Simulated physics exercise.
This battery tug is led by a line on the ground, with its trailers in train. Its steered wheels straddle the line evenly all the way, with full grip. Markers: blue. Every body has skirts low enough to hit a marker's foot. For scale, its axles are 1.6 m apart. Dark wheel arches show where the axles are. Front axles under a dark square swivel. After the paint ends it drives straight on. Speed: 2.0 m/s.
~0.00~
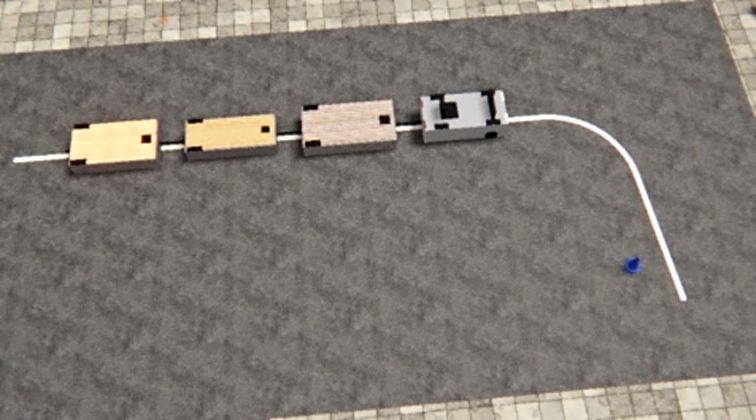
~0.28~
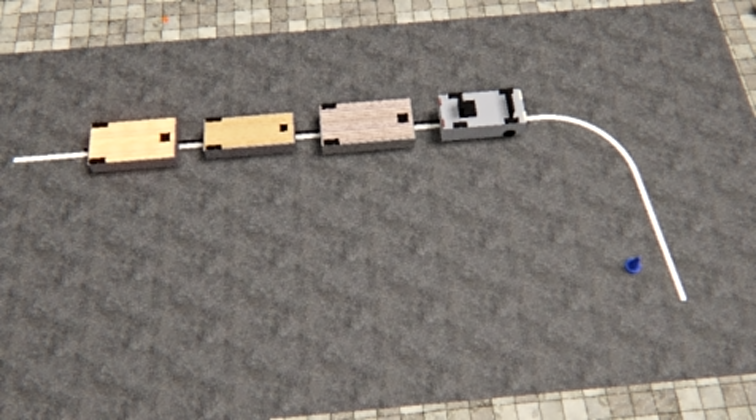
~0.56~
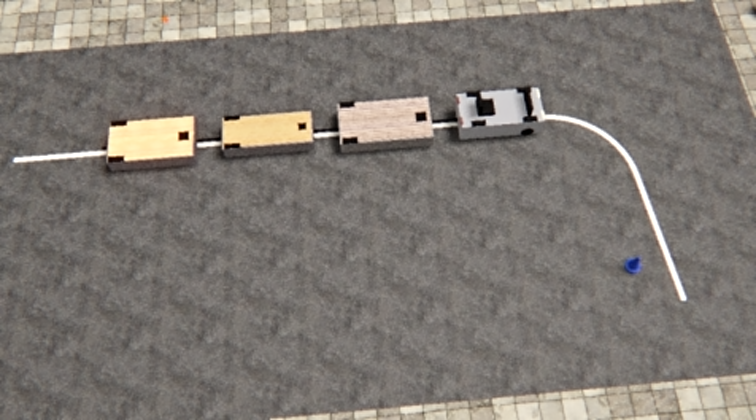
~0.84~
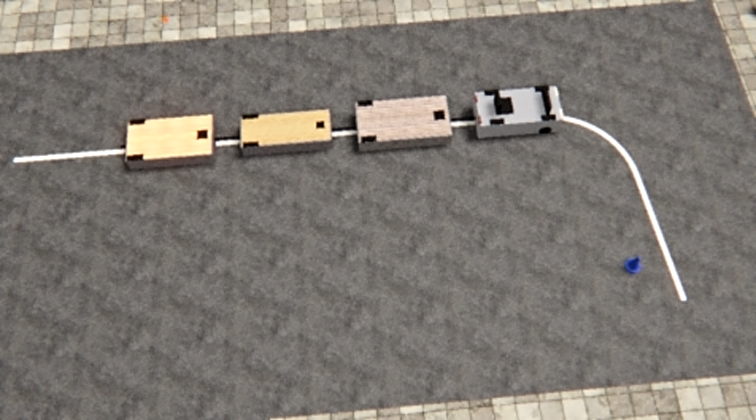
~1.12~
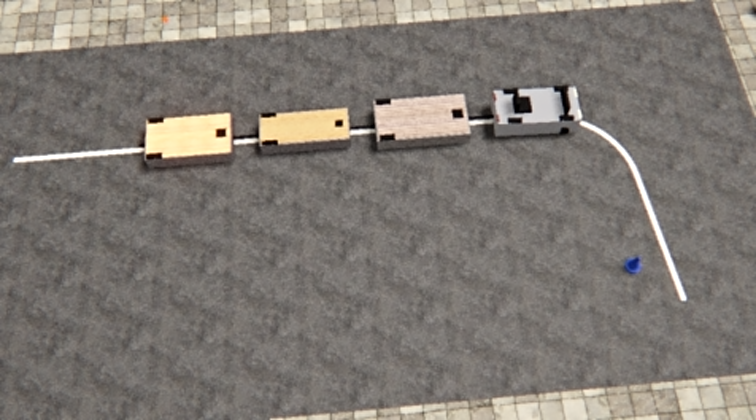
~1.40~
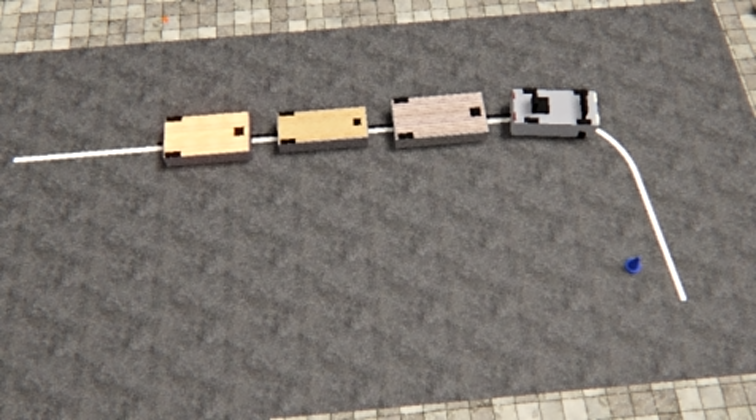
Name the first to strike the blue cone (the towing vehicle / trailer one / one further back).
The blame goes to trailer one.
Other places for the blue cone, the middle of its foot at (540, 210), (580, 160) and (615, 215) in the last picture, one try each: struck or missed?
First missed, second struck, third hit.
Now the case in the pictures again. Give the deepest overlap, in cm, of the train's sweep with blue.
About: Blue 60.
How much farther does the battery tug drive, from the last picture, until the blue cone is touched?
About 9.0 m.
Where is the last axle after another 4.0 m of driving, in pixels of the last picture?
Near (288, 127).
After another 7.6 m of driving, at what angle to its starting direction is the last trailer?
About 0°.
By 3.4 s, the last axle is at (286, 127) of the last picture, on the line.
By 5.3 s, the last axle is at (393, 120) of the last picture, 5 cm off the line.
By 5.8 s, the last axle is at (422, 120) of the last picture, 10 cm off the line; the first trailer has hit blue.
By 7.3 s, the last axle is at (505, 133) of the last picture, 85 cm off the line.
By 11.2 s, the last axle is at (688, 323) of the last picture, 40 cm off the line; 1 of 1 struck in all.
